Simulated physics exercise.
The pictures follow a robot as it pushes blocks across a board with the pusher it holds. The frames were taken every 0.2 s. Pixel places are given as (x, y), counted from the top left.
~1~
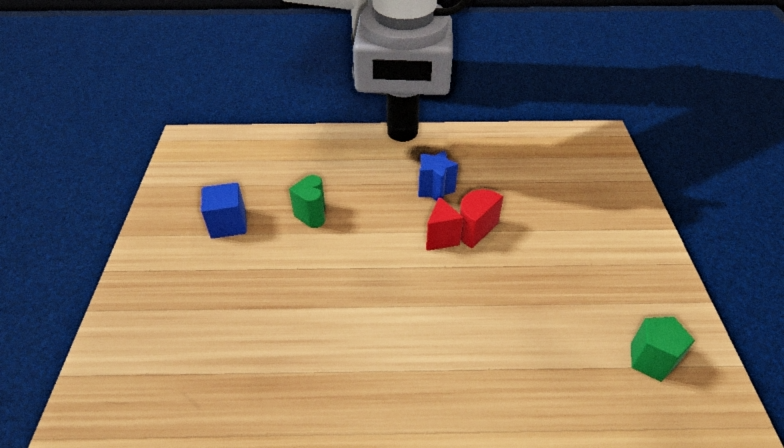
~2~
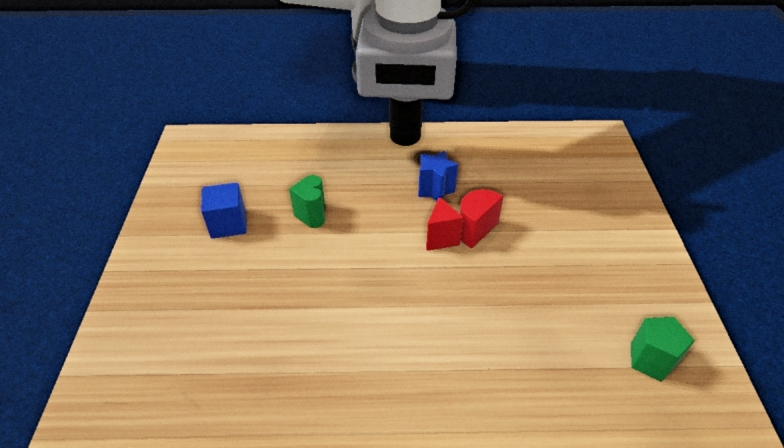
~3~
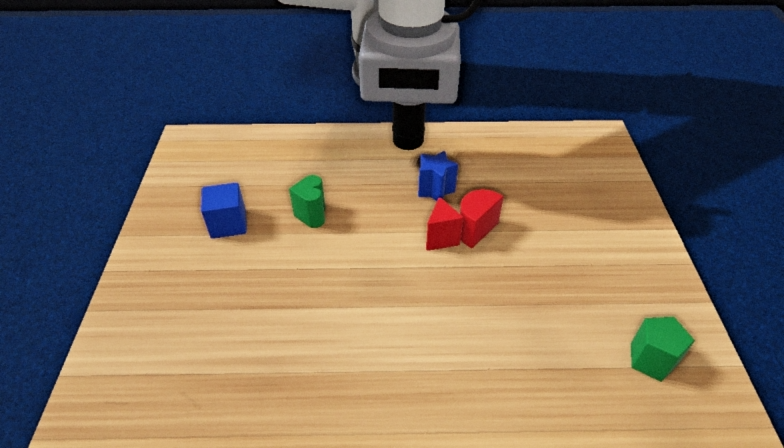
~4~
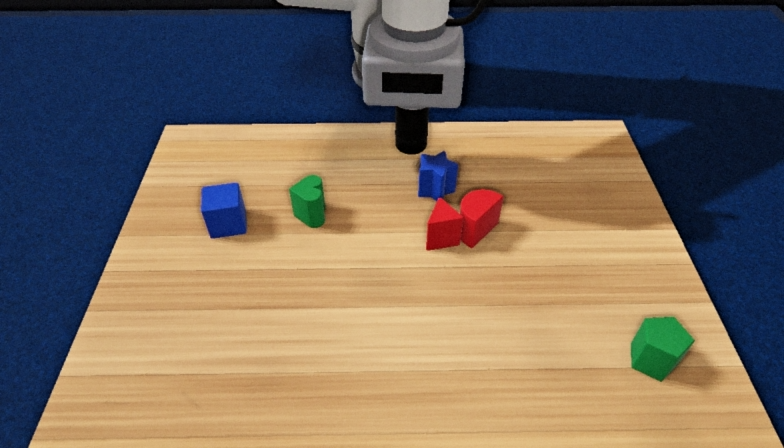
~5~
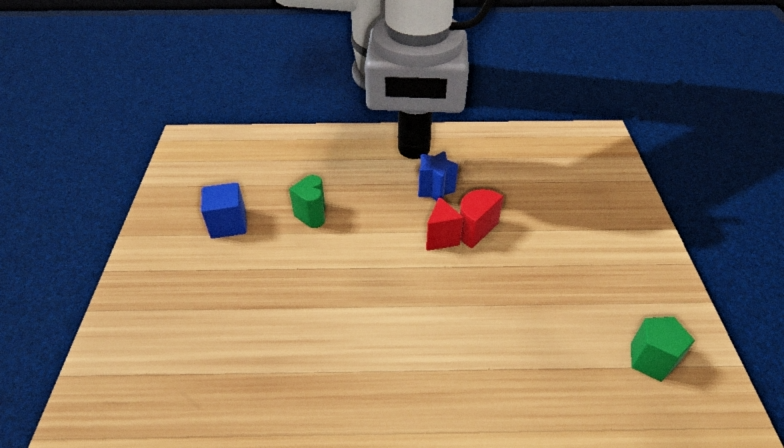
A grey robot arm with a black pusher hangs over the far edge of a pale wooden board on a blue surface, seen from above at an angle. A blue star block sits near the pusher with two red blocks just below it, a green block and a blue cube to the left, and another green block at lower right. The arm creeps slightly forward and right toward the star, while the blocks and camera stay still.
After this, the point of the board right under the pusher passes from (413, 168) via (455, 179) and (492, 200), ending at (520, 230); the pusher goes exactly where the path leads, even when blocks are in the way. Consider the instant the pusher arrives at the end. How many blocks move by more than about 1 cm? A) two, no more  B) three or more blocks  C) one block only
C - one block only.
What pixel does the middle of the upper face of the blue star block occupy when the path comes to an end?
The spot you're after is about (453, 172) in the image.
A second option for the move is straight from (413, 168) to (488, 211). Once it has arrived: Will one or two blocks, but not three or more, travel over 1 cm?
The answer is yes.
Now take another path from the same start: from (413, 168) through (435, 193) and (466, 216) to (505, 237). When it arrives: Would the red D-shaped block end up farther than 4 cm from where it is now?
I'd say yes.
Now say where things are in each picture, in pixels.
Tip of the pusher at (403, 133), middles of tops, blue star block at (437, 162), red three-sided block at (444, 212), red D-shaped block at (480, 202), in the first picture.
Pusher at (405, 137), nothing pushed, in the second picture.
Pusher at (408, 141), nothing pushed, in the third picture.
Pusher at (411, 146), nothing pushed, in the fourth picture.
Pusher at (414, 150), blue star block at (437, 162), red three-sided block at (444, 212), red D-shaped block at (480, 202), in the fifth picture.
The first path, step by step. One third of the way, pusher at (458, 161); blue star block at (448, 170), turned 35° clockwise.
Two thirds of the way, pusher at (496, 183); blue star block at (453, 172), turned 70° clockwise.
At the end, pusher at (524, 212); blue star block at (453, 172), turned 70° clockwise; red three-sided block unmoved; red D-shaped block at (481, 205), turned 20° clockwise.
